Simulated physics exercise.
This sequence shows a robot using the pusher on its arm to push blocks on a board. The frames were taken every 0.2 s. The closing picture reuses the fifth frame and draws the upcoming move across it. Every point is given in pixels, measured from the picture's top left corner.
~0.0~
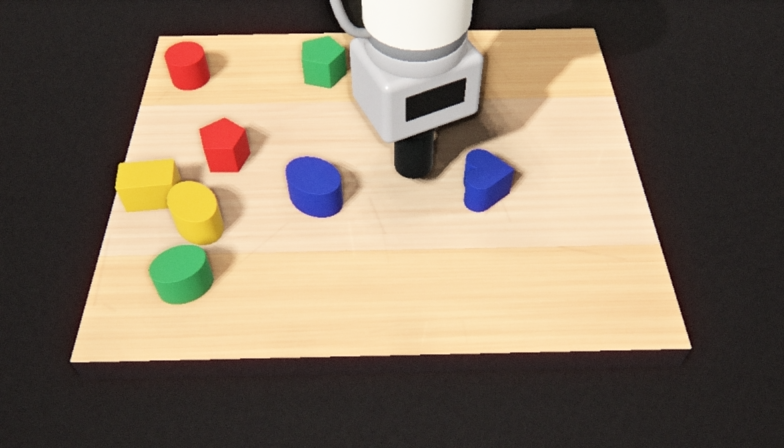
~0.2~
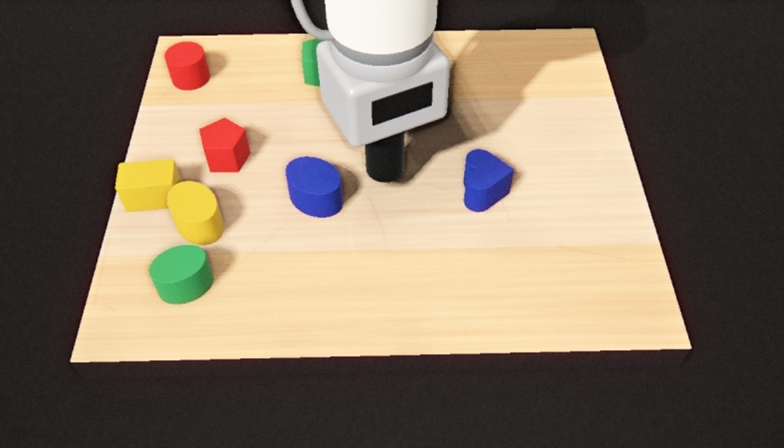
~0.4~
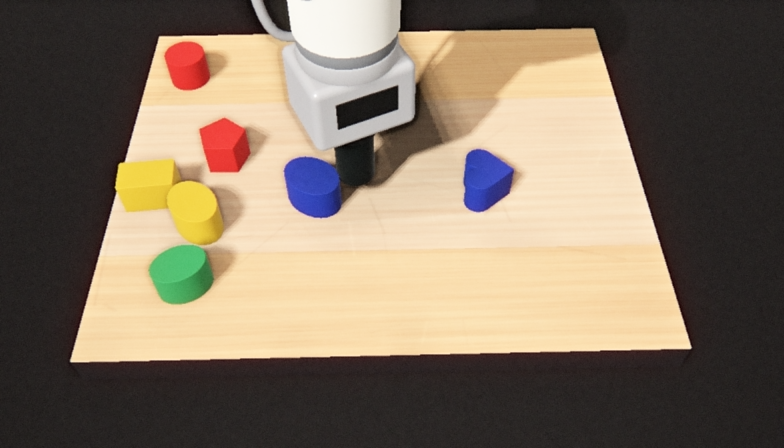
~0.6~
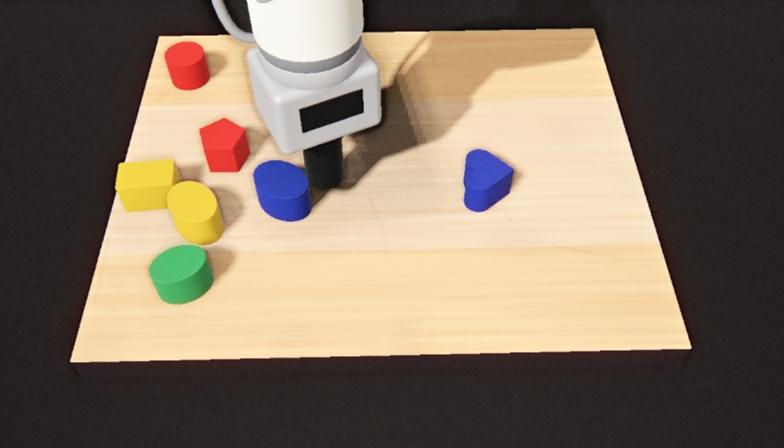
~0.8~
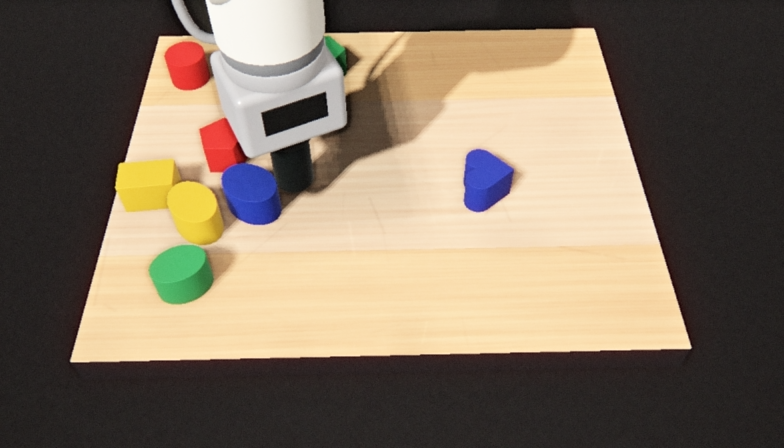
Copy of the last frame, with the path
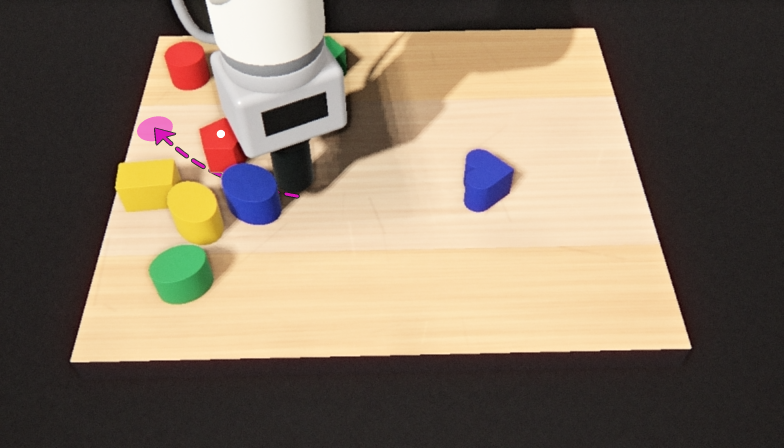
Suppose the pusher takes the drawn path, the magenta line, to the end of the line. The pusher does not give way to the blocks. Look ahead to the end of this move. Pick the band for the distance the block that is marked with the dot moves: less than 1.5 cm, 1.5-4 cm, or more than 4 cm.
Band: Over 4 cm.
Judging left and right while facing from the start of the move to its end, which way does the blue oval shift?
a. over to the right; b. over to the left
I choose b.
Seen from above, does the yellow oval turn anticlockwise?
Final answer: Yes.
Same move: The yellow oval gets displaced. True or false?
That statement is accurate.
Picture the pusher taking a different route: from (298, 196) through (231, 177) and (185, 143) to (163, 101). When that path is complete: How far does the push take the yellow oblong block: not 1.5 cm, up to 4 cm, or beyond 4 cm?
It's set to move under 1.5 cm.
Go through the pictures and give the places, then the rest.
The first frame shows pusher's lower end at (413, 166); yellow oblong block at (145, 173); yellow oval at (192, 201); red pentagon at (221, 134); blue oval at (313, 175).
The second frame shows pusher at (385, 169); blocks still.
The third frame shows pusher at (356, 173); blocks still.
The fourth frame shows pusher at (326, 176); blue oval at (281, 178).
The fifth frame shows pusher at (295, 179); yellow oblong block at (145, 173); yellow oval at (192, 201); red pentagon at (221, 134); blue oval at (249, 182).
Drawn move, from (298, 196) by way of (239, 182) and (190, 159) to (155, 129); the dot is on the red pentagon.
On the path given first. One third of the way, pusher at (233, 164); yellow oblong block at (137, 174), turned 15° clockwise; yellow oval at (163, 214), turned 30° anticlockwise; red pentagon at (216, 130); blue oval at (192, 181), turned 40° anticlockwise.
Two thirds of the way, pusher at (184, 140); yellow oblong block at (131, 175), turned 25° clockwise; yellow oval at (161, 216), turned 30° anticlockwise; red pentagon at (199, 108), turned 90° clockwise; blue oval at (186, 181), turned 50° anticlockwise.
At the end, pusher at (149, 111); yellow oblong block at (131, 175), turned 25° clockwise; yellow oval at (161, 216), turned 30° anticlockwise; red pentagon at (196, 102), turned 115° clockwise; blue oval at (186, 181), turned 50° anticlockwise.
